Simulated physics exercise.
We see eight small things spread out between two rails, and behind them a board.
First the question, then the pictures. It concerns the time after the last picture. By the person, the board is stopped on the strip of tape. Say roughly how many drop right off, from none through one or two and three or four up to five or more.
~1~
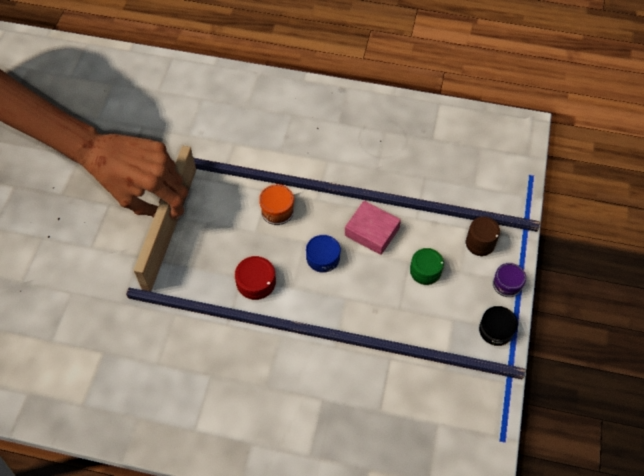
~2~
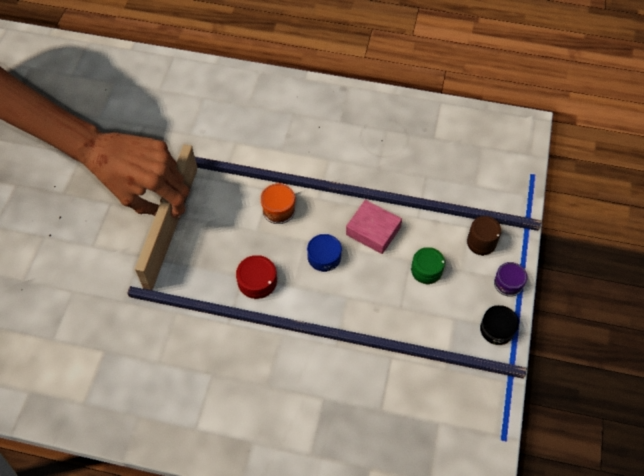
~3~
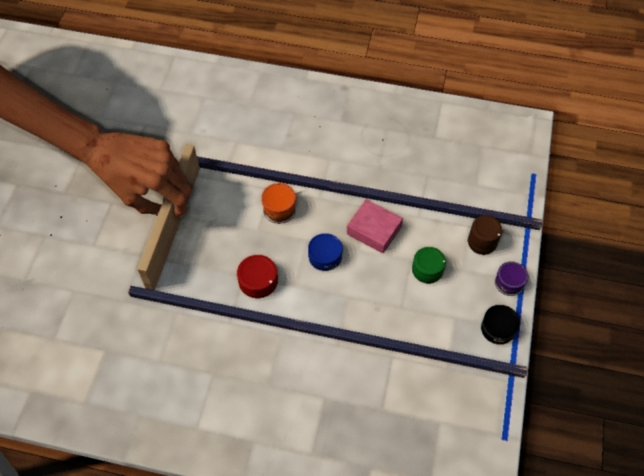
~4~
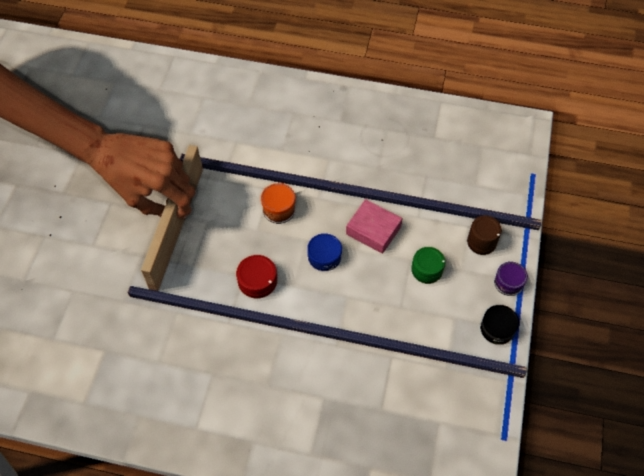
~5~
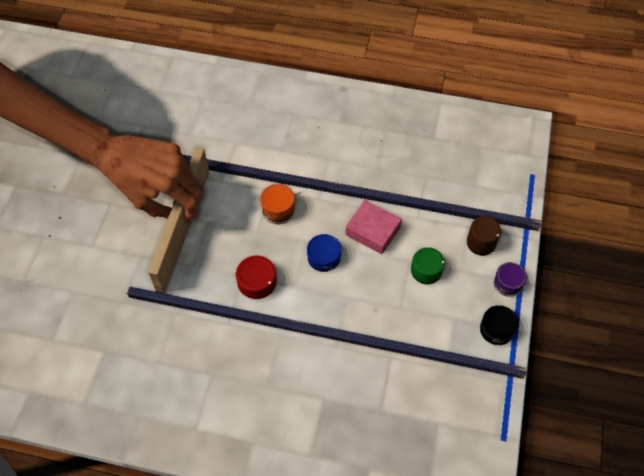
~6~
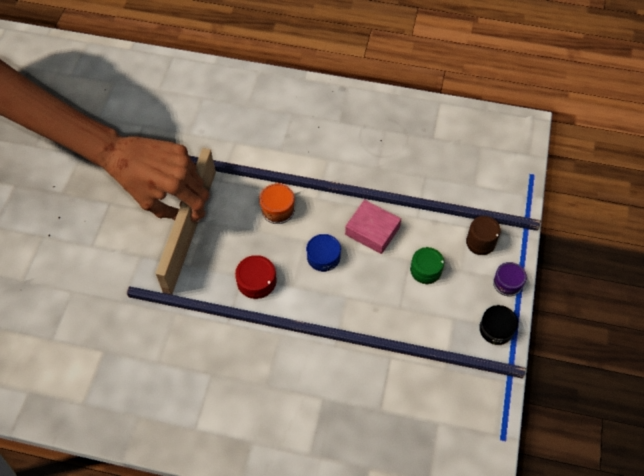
Dropping off: Five or more.
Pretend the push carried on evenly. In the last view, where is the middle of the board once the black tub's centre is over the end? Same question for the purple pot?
Middle: Roughly (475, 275); roughly (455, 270).
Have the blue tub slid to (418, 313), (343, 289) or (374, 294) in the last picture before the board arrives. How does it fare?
Place by place: It is pushed off, it is pushed off, it is pushed off.
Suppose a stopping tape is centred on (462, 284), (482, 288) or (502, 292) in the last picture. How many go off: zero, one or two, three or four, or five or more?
Taking the tapes one after another, the count is 1 or 2, then either three or four, then five or more.
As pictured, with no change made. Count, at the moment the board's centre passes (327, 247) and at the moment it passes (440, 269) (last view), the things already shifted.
So 4, and at the other place 7.
Early on, none off yet; purple pot at rest near (510, 279); black tub at rest near (498, 325); brown lid at rest near (483, 236).
A while later, one off so far; purple pot leaning a little near (542, 291); black tub travelled a little near (516, 329); brown lid leaning well over near (564, 275).
Finally, the number that fall off is five or more; lost, red lid, orange pot, blue tub, pink block, green lid, brown lid, black tub and purple pot.
